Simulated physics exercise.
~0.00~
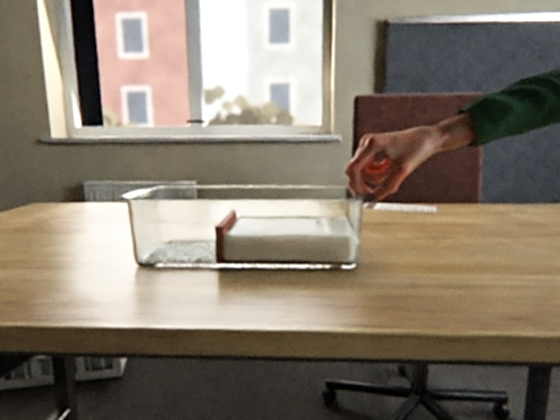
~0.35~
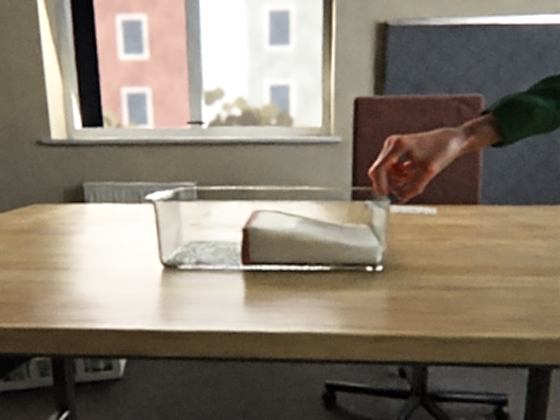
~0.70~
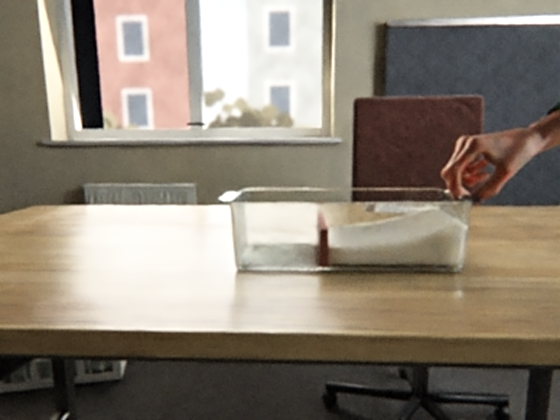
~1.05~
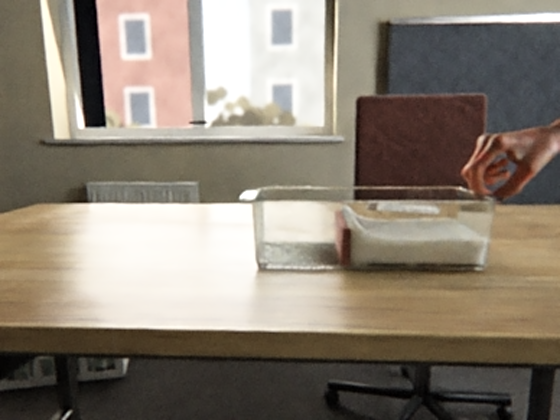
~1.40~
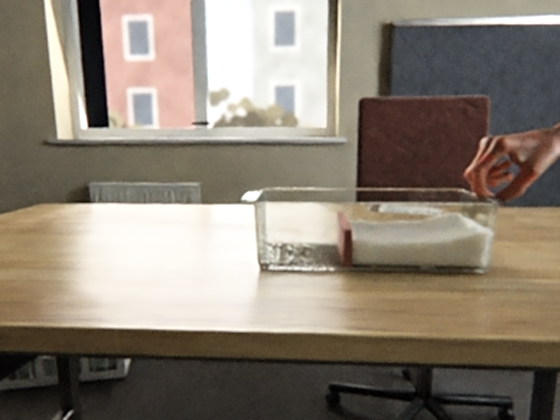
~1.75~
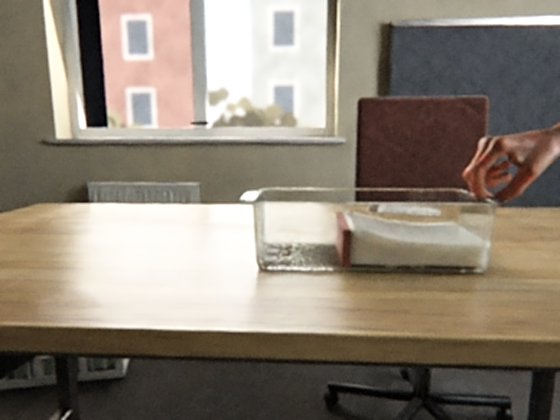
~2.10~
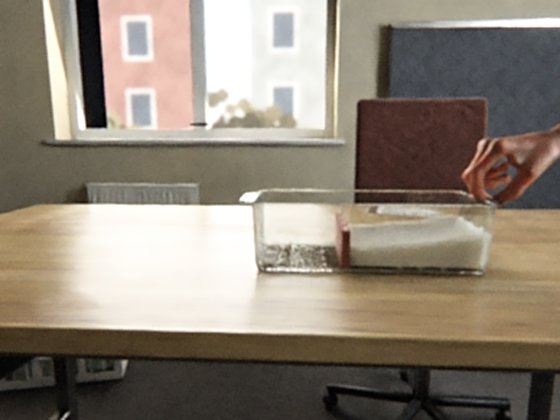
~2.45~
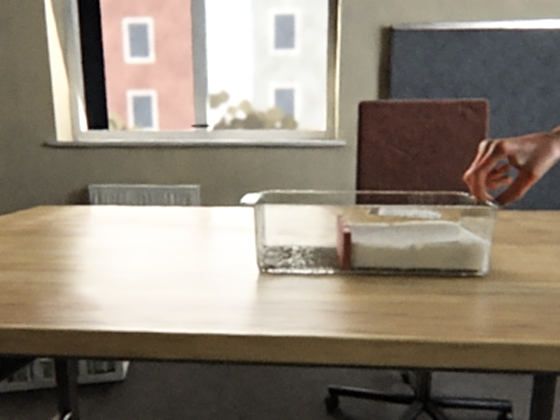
On an office table, a hand slides a clear tub of white liquid right, the liquid sloshing behind its low divider before settling.
